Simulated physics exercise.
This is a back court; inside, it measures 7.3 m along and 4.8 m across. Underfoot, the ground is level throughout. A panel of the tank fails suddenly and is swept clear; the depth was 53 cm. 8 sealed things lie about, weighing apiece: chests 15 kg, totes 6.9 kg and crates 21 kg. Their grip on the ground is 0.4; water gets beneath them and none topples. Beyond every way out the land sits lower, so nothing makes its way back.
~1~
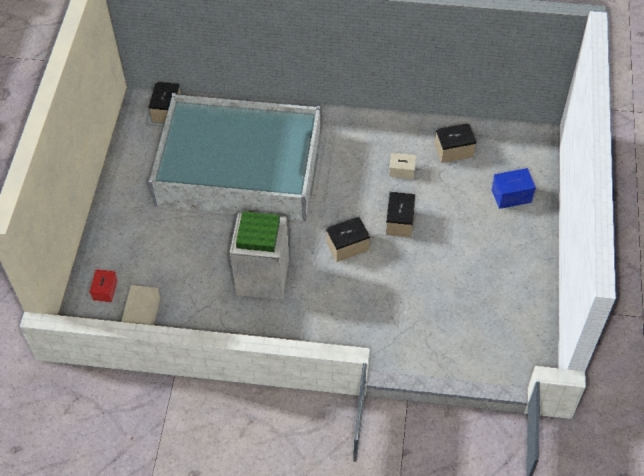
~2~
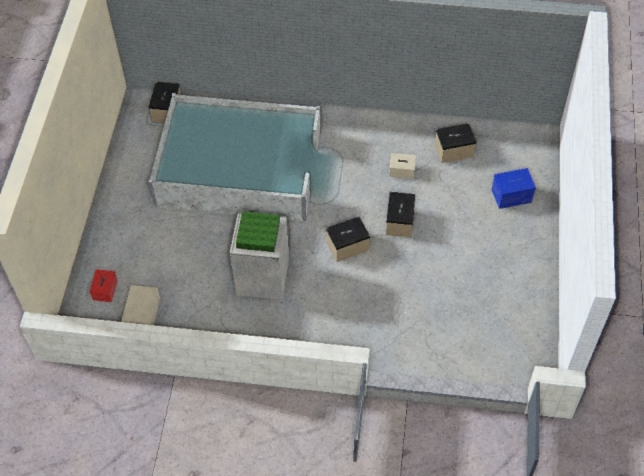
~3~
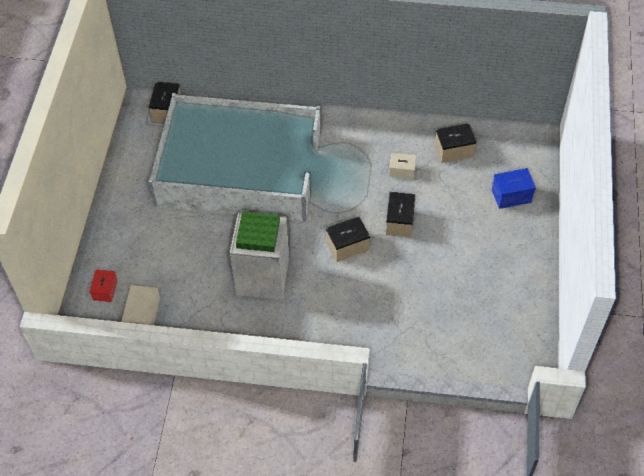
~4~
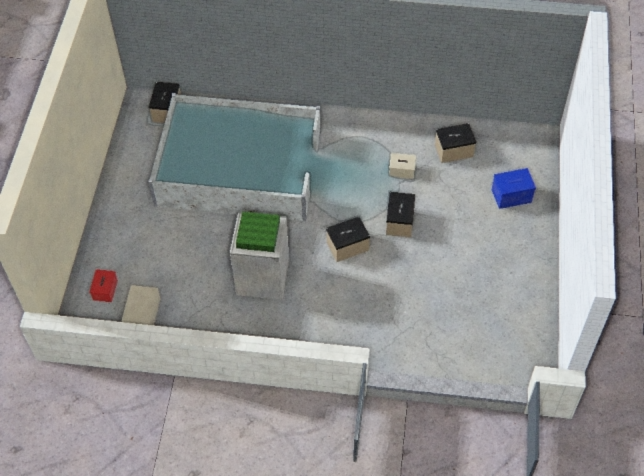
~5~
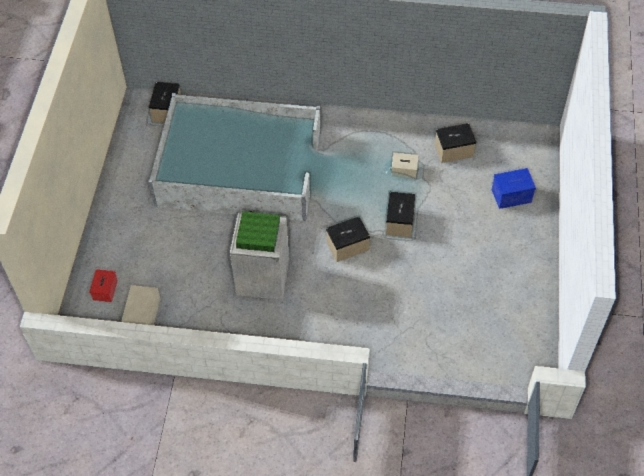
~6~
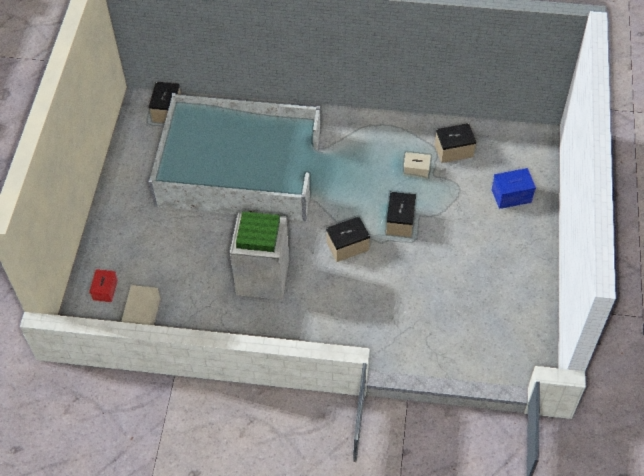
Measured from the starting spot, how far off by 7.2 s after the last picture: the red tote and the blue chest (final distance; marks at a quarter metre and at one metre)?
The red tote will not really go anywhere. The blue chest will cover a big distance.
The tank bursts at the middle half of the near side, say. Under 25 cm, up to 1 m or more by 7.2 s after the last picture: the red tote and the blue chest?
Red tote: Washed well away; blue chest: Roughly where it was.
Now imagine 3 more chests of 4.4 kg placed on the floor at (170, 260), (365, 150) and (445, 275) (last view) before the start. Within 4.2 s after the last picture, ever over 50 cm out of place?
Taking them in order: Not far enough, far enough and far enough.
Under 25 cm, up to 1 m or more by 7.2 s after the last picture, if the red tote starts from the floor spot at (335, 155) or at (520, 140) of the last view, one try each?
Order of tries: It is flushed away; it is flushed away.
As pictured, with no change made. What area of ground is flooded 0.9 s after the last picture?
The covered patch comes to about 14 m2.
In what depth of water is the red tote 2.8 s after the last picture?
0 cm or so.
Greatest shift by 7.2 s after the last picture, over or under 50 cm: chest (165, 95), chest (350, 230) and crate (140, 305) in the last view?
In that order: Less, under, less.
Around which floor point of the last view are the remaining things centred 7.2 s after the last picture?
Around (294, 242).
Then, 0.9 s after the last picture the red tote is near (102, 282), 0.0 m from its start, aground; the blue chest is near (537, 179), 0.3 m from its start, aground; 0 of 8 are out; 0 afloat.
Then, 2.8 s after the last picture the red tote is near (102, 282), 0.0 m from its start, aground; the blue chest is near (528, 222), 0.8 m from its start, afloat; 0 of 8 are out; 4 afloat.
Then, 4.8 s after the last picture the red tote is near (102, 282), 0.0 m from its start, aground; the blue chest is near (507, 338), 2.8 m from its start, afloat; 1 of 8 are out; 3 afloat.
Then, 7.2 s after the last picture the red tote is near (102, 282), 0.0 m from its start, aground; the blue chest has gone out; 2 of 8 are out; 2 afloat.
